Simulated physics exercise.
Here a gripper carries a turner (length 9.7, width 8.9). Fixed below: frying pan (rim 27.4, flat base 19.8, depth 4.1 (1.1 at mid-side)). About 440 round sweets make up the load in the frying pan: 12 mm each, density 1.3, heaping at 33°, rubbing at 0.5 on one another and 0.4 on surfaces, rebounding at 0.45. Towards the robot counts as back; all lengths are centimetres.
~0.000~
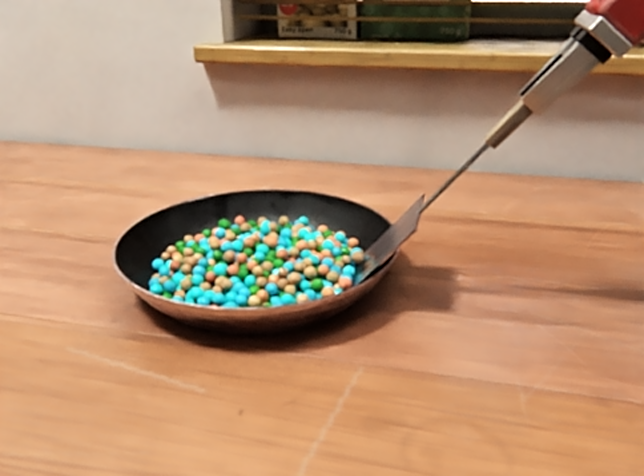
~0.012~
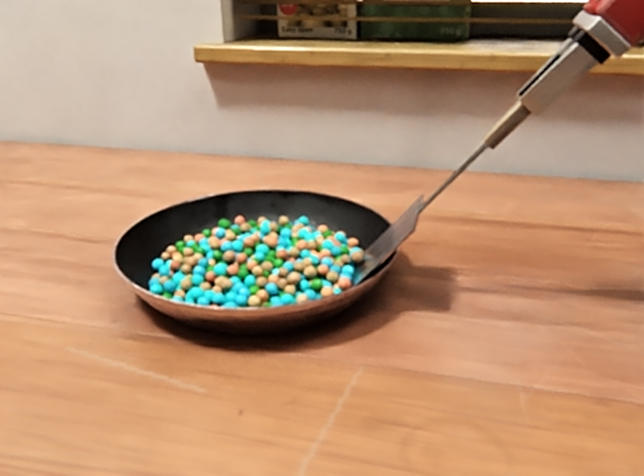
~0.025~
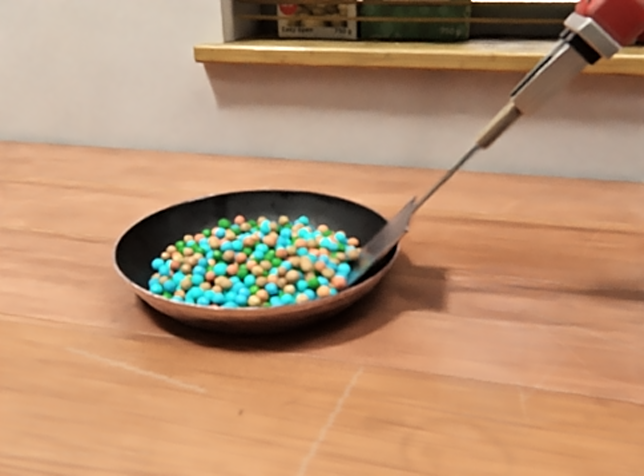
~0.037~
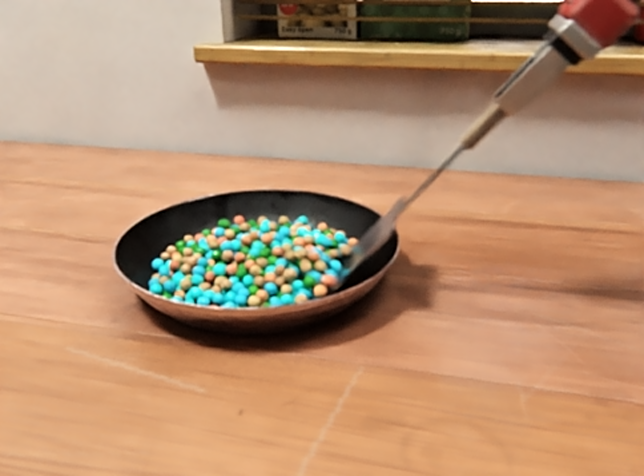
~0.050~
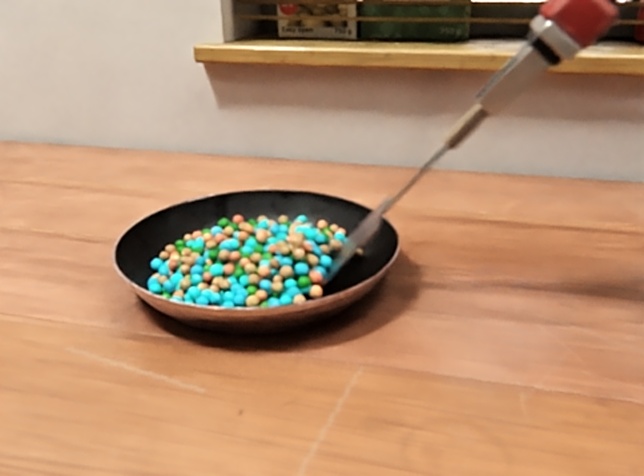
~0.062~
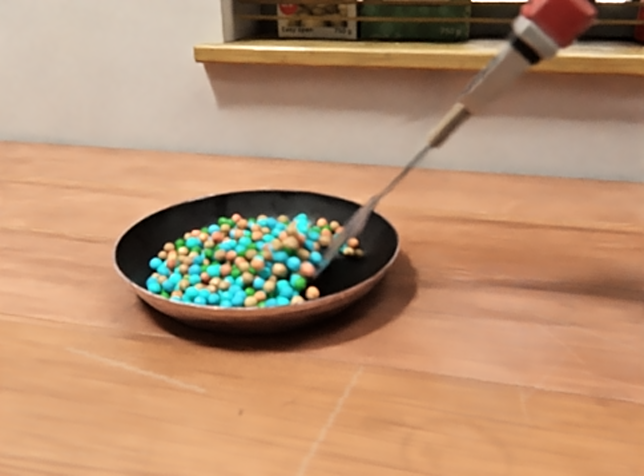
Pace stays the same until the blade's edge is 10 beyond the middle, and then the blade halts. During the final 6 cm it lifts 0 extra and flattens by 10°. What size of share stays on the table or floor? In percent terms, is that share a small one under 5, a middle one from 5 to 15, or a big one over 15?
A big one.
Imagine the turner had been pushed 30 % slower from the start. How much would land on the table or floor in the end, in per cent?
I'd expect near 15 per cent.
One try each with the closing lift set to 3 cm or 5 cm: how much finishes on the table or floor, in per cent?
Result, in order: Approx. 35 % and 30 %.
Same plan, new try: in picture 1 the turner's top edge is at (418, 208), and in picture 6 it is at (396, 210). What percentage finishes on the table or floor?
About 5 per cent.
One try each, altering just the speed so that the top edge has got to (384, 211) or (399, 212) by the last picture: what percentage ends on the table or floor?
Roughly 15 per cent, then roughly 10 per cent.
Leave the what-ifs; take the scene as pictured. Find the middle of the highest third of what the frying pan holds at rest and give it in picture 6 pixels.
You'll find it at about (165, 237).
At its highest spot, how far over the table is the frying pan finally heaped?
Some 6.0 cm above the table.
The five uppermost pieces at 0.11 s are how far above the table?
Somewhere around 7 centimetres high.
After 0.11 s, sloping 51°, highest piece 8 above the table; 442 in the frying pan.
After 0.15 s, sloping 49°, highest piece 9 above the table; 442 in the frying pan.
After 0.37 s, sloping 41°, highest piece 9 above the table; 357 in the frying pan, 79 on the table or floor, 6 on the blade or in flight.
After 1.42 s, sloping 41°, highest piece 5 above the table; 353 in the frying pan, 89 on the table or floor.
At rest, 353 in the frying pan, 89 on the table or floor. That is 20 % on the table or floor.
